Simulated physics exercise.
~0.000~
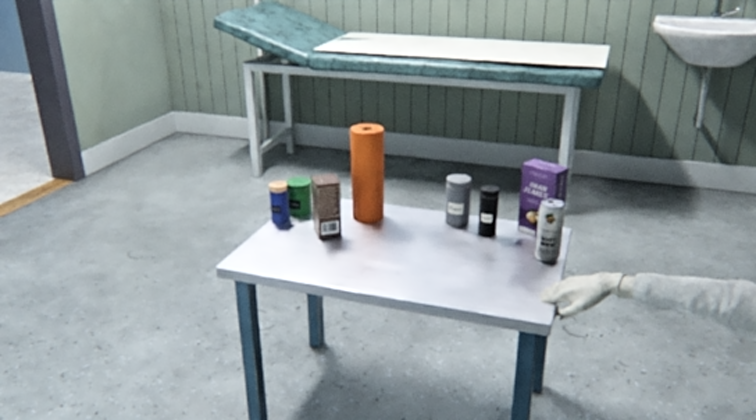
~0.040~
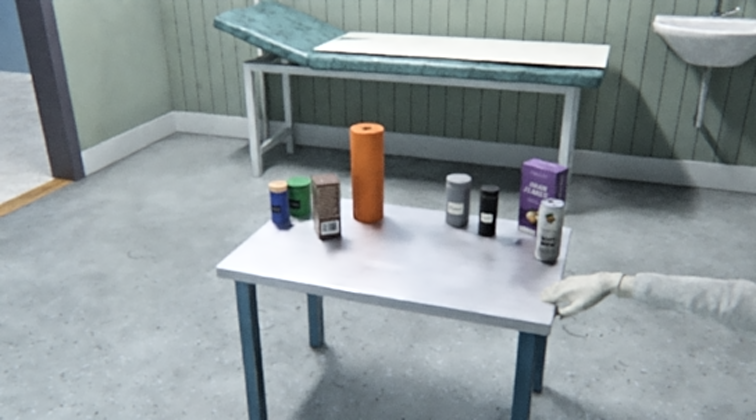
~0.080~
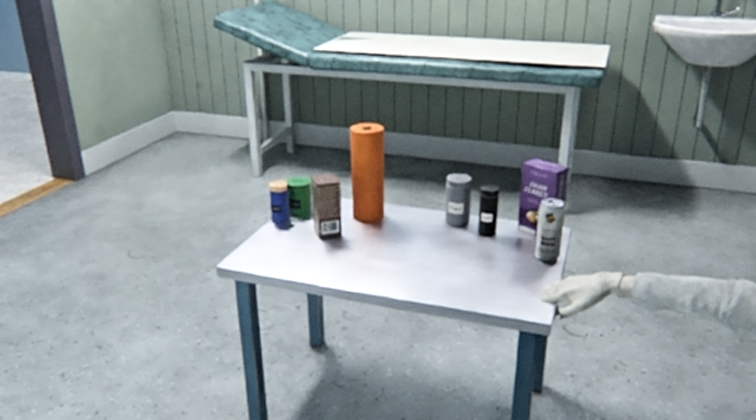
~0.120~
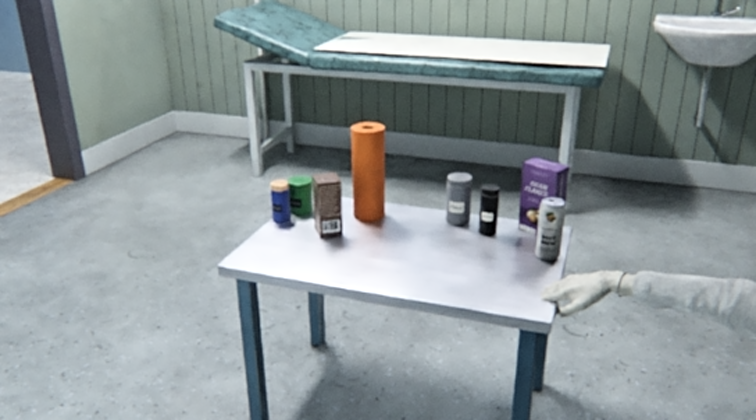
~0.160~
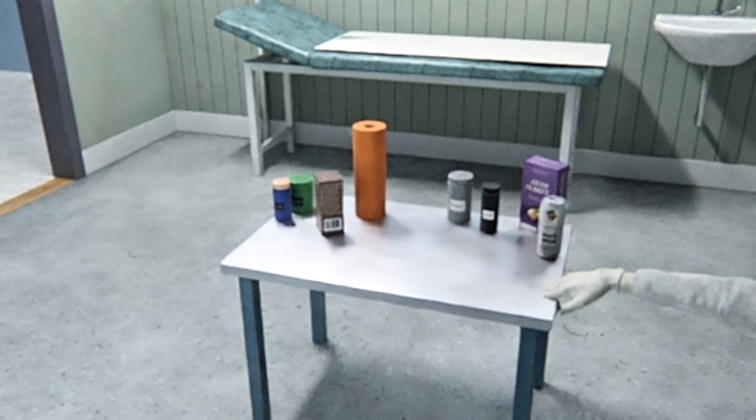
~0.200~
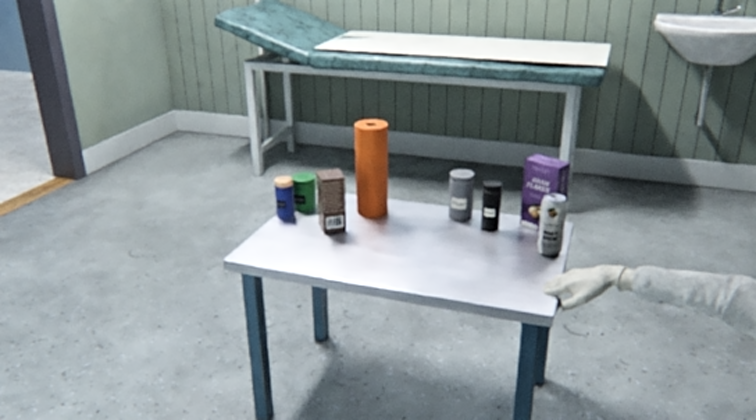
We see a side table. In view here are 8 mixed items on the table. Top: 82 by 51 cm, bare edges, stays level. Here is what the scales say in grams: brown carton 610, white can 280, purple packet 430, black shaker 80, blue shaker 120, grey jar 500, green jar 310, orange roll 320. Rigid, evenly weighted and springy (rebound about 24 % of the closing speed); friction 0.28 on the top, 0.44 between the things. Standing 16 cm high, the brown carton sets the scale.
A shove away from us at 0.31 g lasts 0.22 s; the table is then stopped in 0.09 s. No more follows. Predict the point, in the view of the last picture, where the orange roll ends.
The orange roll ends at roughly (384, 157).
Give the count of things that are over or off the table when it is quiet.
Total count: 0.
After 0.50 s, table 10 cm from its start; orange roll slid 4 cm near (385, 156); purple packet slid 4 cm; white can slid 3 cm.
After 0.80 s, table 10 cm from its start; orange roll slid 4 cm near (384, 157); green jar slid 3 cm; white can slid 3 cm.
At rest (1.1 s), all 8 in place, give or take 5 cm. Seen from the same camera at the end, orange roll near (384, 157).
